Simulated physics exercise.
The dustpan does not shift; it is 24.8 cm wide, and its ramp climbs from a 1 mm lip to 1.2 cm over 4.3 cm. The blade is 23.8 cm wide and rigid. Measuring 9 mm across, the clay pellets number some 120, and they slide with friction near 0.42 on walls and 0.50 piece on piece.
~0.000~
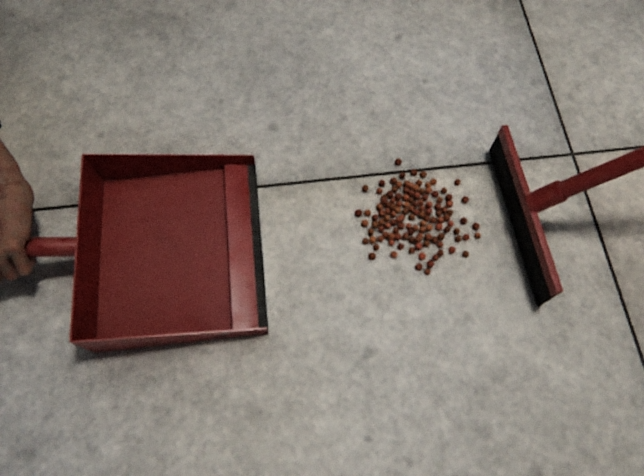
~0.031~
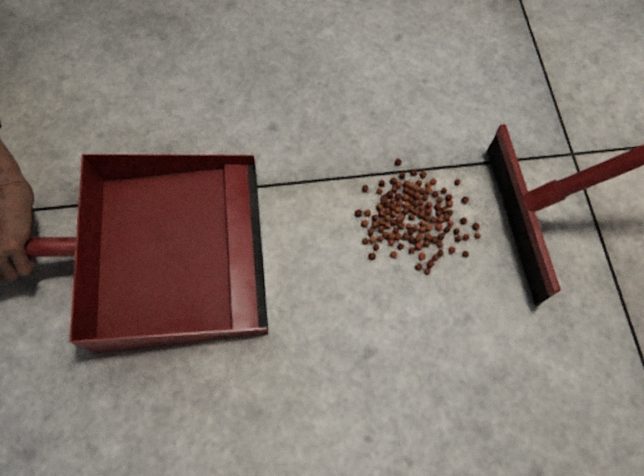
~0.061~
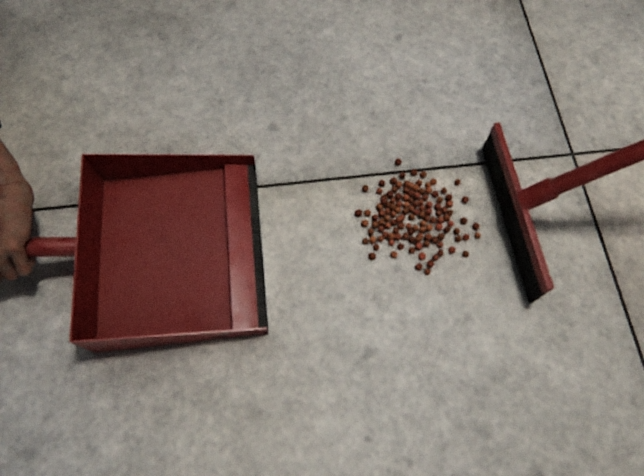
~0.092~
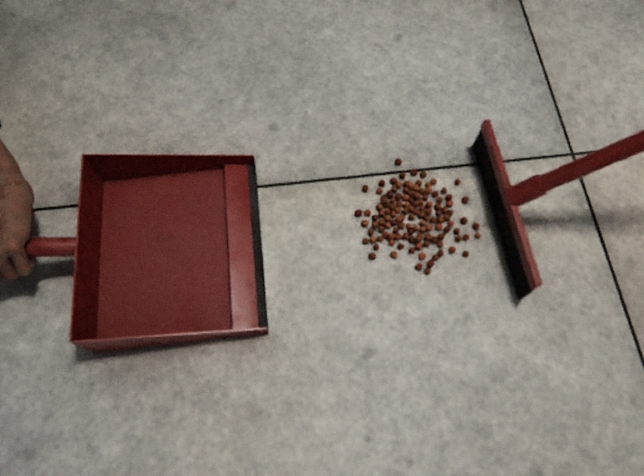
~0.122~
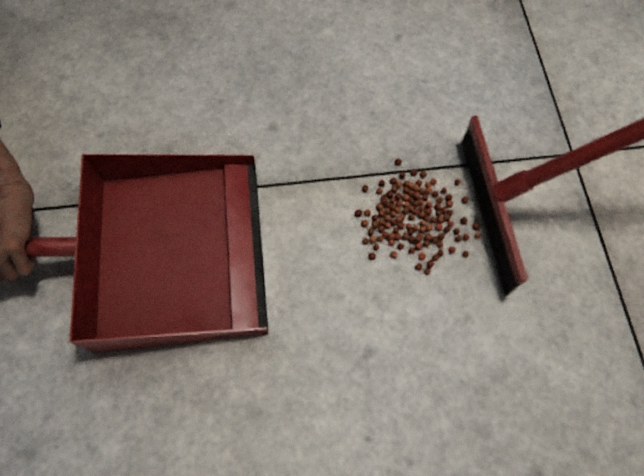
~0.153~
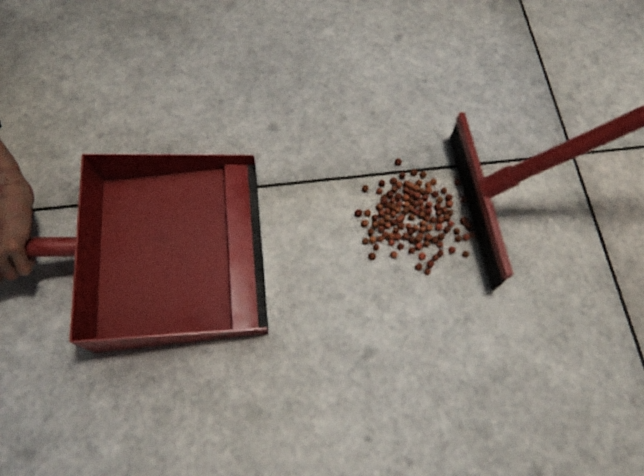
On a gray tiled floor, a red squeegee slides left into scattered brown pellets.
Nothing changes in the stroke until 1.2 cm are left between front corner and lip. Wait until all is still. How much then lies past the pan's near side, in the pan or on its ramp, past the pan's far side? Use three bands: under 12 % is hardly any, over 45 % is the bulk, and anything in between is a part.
Near side: Hardly any, pan: A part, far side: A part.
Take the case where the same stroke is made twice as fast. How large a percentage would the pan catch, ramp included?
It would be near 25 per cent.
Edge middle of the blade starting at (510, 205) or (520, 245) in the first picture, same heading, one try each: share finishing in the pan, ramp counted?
15 and 25 per cent, roughly.
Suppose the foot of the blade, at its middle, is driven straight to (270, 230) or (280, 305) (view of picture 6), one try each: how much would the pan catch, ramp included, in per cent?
Close to 65 and 50 percent, in that order.
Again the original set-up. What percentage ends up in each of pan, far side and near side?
Near: 0; pan: 20; far: 25 (percent).
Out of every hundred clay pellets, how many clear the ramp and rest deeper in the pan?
About 0 %.
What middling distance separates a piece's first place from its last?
Median shift: Approx. 20 cm.
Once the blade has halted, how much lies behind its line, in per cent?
Close to 30 percent.
Then, at 0.42 s, middle of the blade 16 cm from the lip; 0 % over the lip, far side 5 %, near side 0 %.
After 0.59 s, middle of the blade 7 cm from the lip; 0 % over the lip, far side 20 %, near side 0 %.
After 0.89 s, middle of the blade 2 cm from the lip; 20 % over the lip, far side 25 %, near side 0 %.
At rest (1.2 s), near side 0 %, pan 20 %, far side 25 %, in front of the lip or behind the blade 55 %.
